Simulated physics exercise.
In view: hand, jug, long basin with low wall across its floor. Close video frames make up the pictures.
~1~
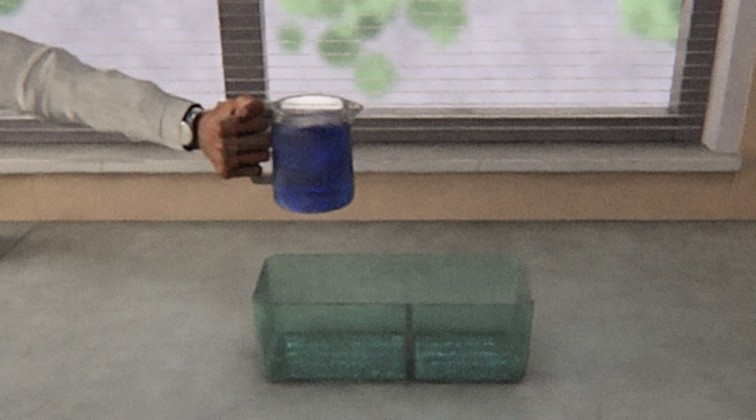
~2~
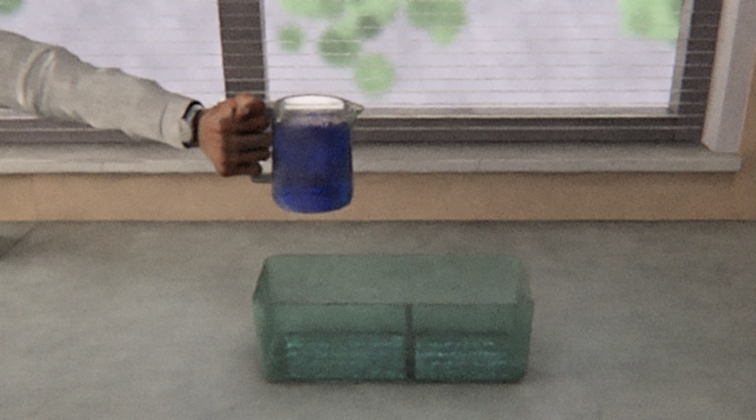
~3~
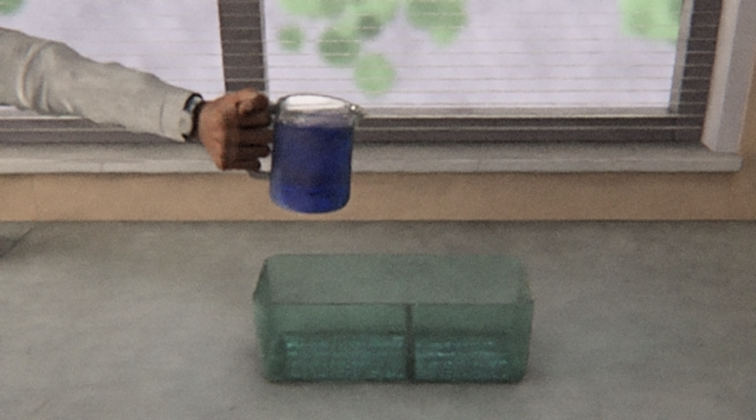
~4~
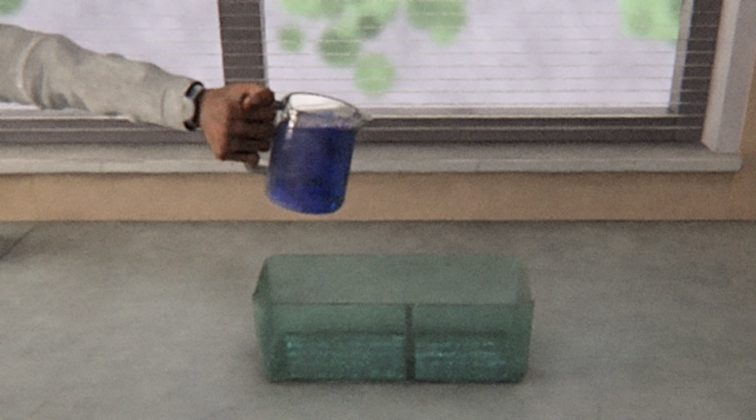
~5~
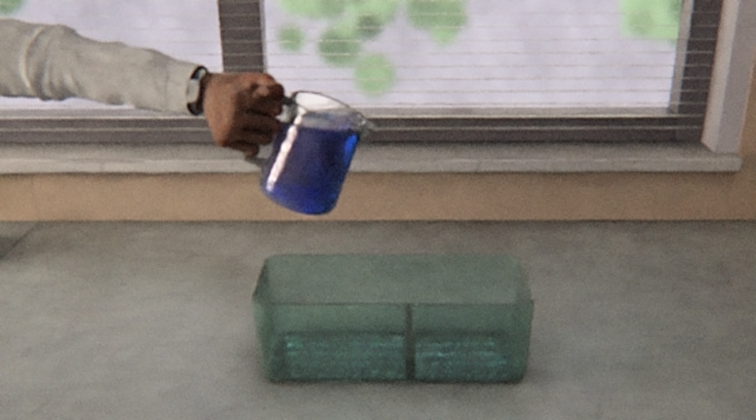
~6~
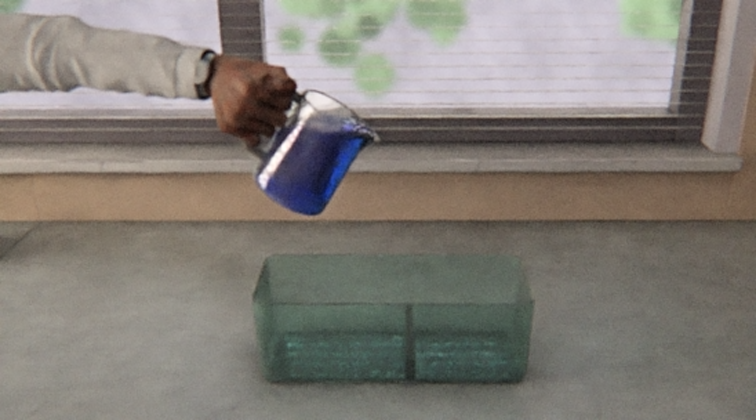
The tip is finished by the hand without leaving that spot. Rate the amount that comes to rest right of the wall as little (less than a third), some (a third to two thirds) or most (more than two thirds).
Most.
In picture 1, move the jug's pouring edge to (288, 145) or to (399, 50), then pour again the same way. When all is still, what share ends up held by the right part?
About 10 % the first time, about 75 % the second.
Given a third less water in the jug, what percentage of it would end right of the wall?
I'd put it at some 80 %.
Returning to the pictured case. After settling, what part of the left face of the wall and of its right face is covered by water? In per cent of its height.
It settles around 10 on the left side and around 100 on the right side.
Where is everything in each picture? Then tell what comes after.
In the first picture, tilt 0°; pouring edge (363, 106); surface from (275, 119) to (349, 118); the long basin's rim runs from (259, 279) to (527, 279); the wall's top is at (410, 333).
In the second picture, tilt 1°; pouring edge (364, 107); surface from (275, 118) to (351, 118).
In the third picture, tilt 6°; pouring edge (368, 111); surface from (277, 117) to (353, 120).
In the fourth picture, tilt 13°; pouring edge (373, 118); surface from (280, 120) to (357, 122).
In the fifth picture, tilt 22°; pouring edge (378, 128); surface from (274, 139) to (364, 125).
In the sixth picture, tilt 32°; pouring edge (381, 140); surface from (270, 145) to (375, 131).
A moment on, the tilt is 92° and 67 per cent is still to pour, 0 is left of the wall and 6 right of it.
Next, the tilt is 97° and 30 per cent is still to pour, 1 is left of the wall and 44 right of it.
Then the tilt is 97° and 13 per cent is still to pour, 4 is left of the wall and 71 right of it.
Later the tilt is 97° and 5 per cent is still to pour, 8 is left of the wall and 81 right of it.
At rest 14 per cent lies left of the wall, 83 right of it and 2 outside.
